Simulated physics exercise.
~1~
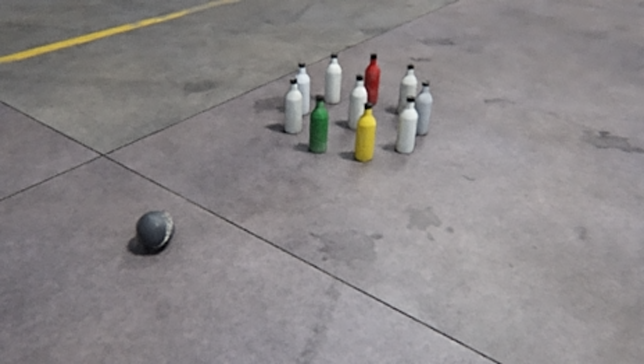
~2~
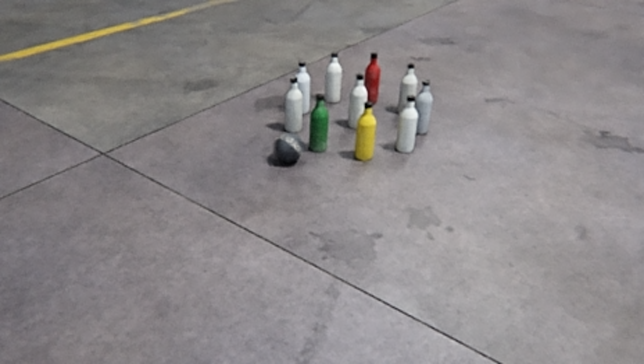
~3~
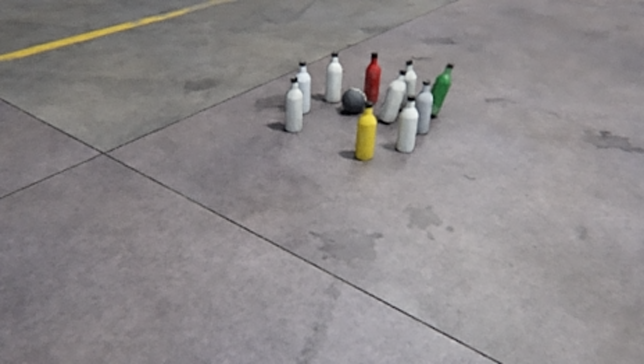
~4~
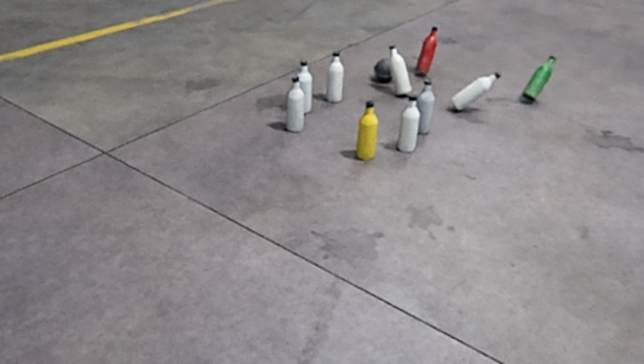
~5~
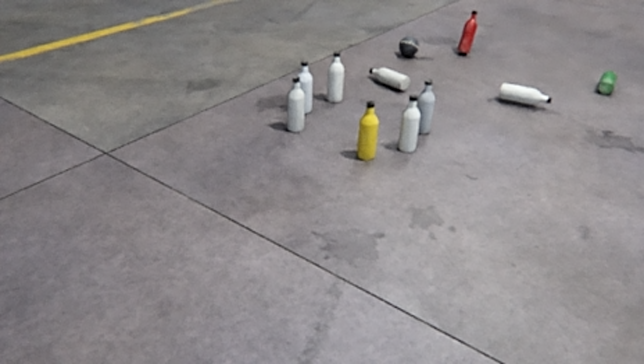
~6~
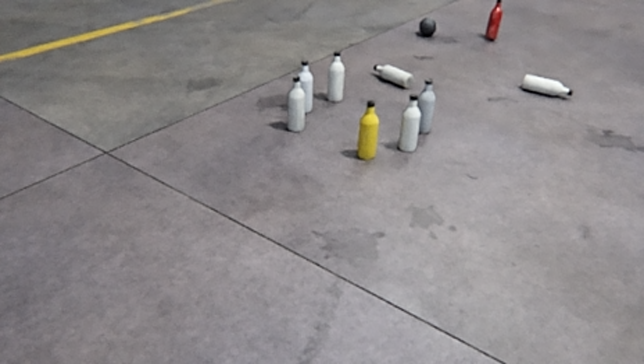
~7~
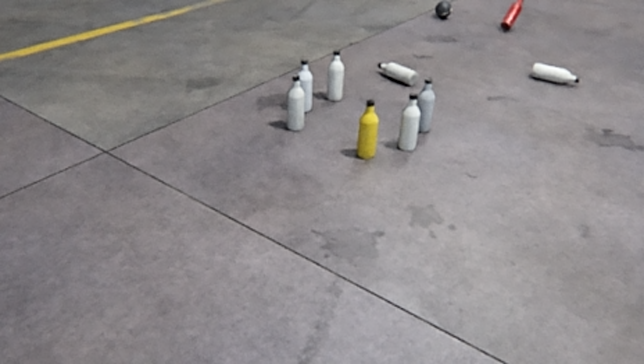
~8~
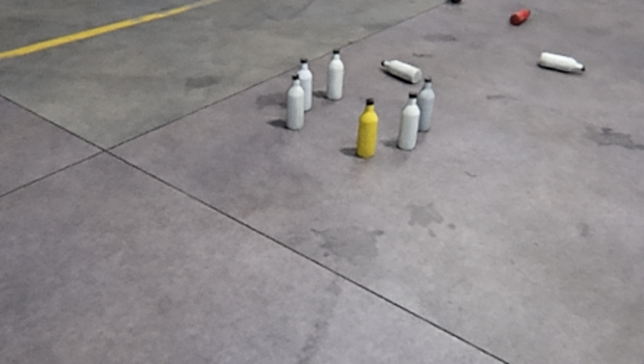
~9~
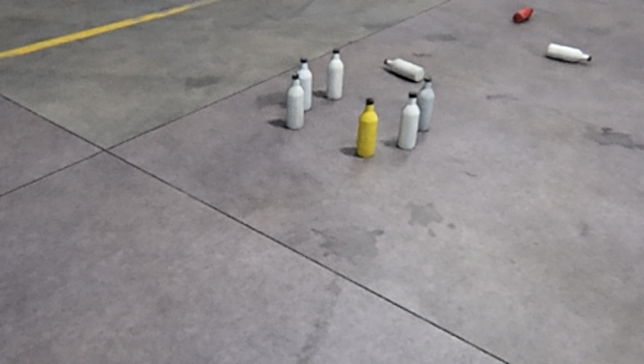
On a stained concrete floor, a dark ball rolls into a cluster of capped bottles, knocking over the green one, two white ones and the red one, then rolls out of view at the top while the yellow bottle and several white ones stay standing.
